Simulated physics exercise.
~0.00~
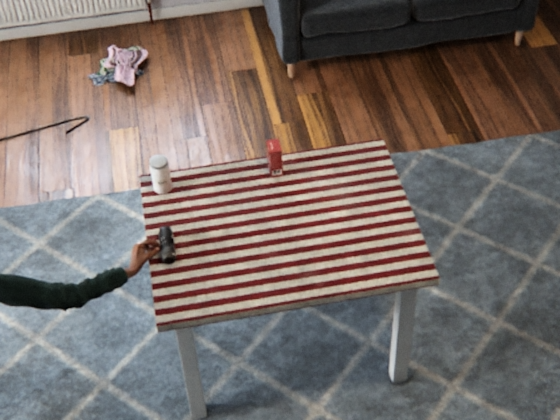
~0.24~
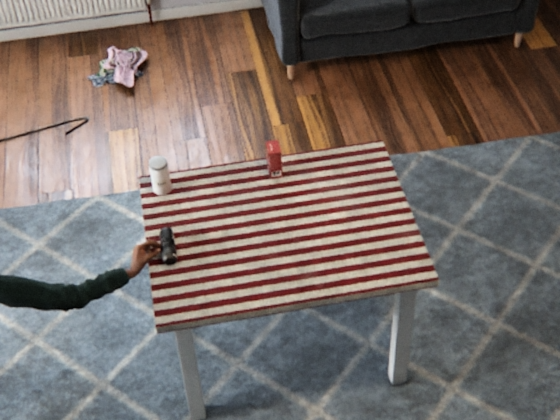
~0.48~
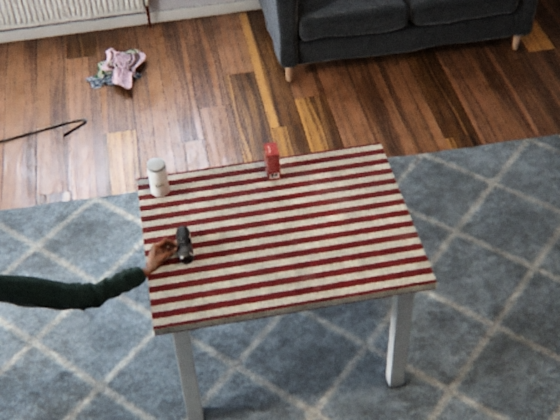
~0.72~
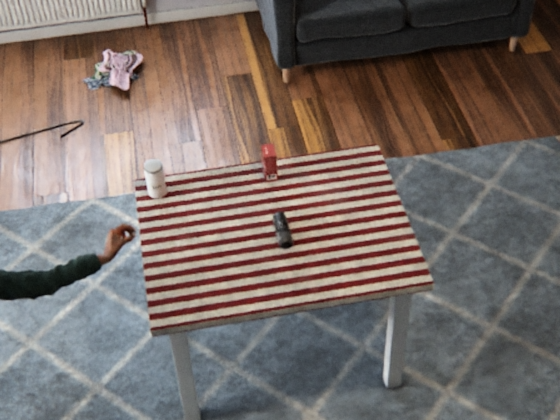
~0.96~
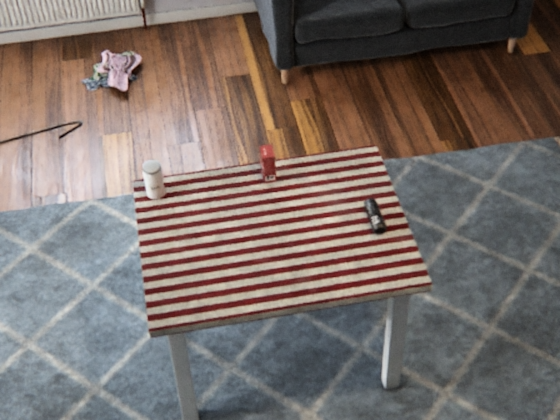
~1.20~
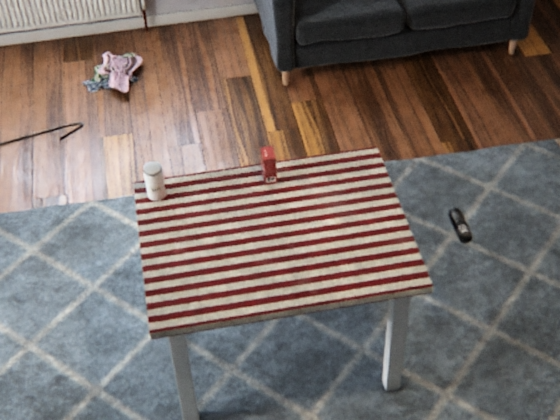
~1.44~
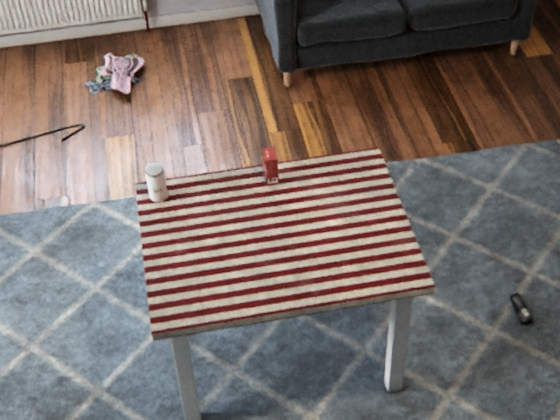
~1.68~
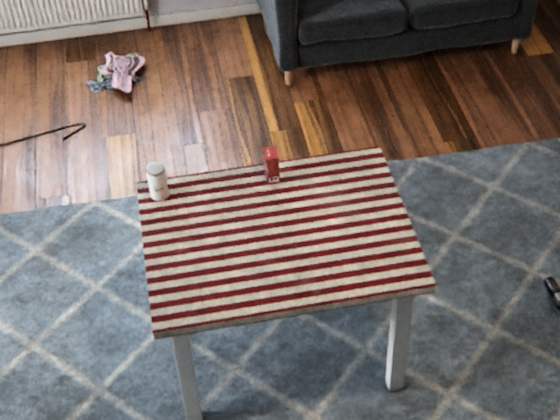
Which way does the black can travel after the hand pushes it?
The black can travels to the right, across the striped tabletop and off its right side.
In a room with a wooden floor and a blue patterned rug, a table with a red and white striped top holds a white jar, a red carton and a black can lying on its side. A hand reaching in from the left pushes the can to the right, then lets go and draws back. The can keeps travelling across the stripes toward the right edge. It goes over the edge and drops toward the rug. It ends off the table at the far right, while the jar and carton stay in place.
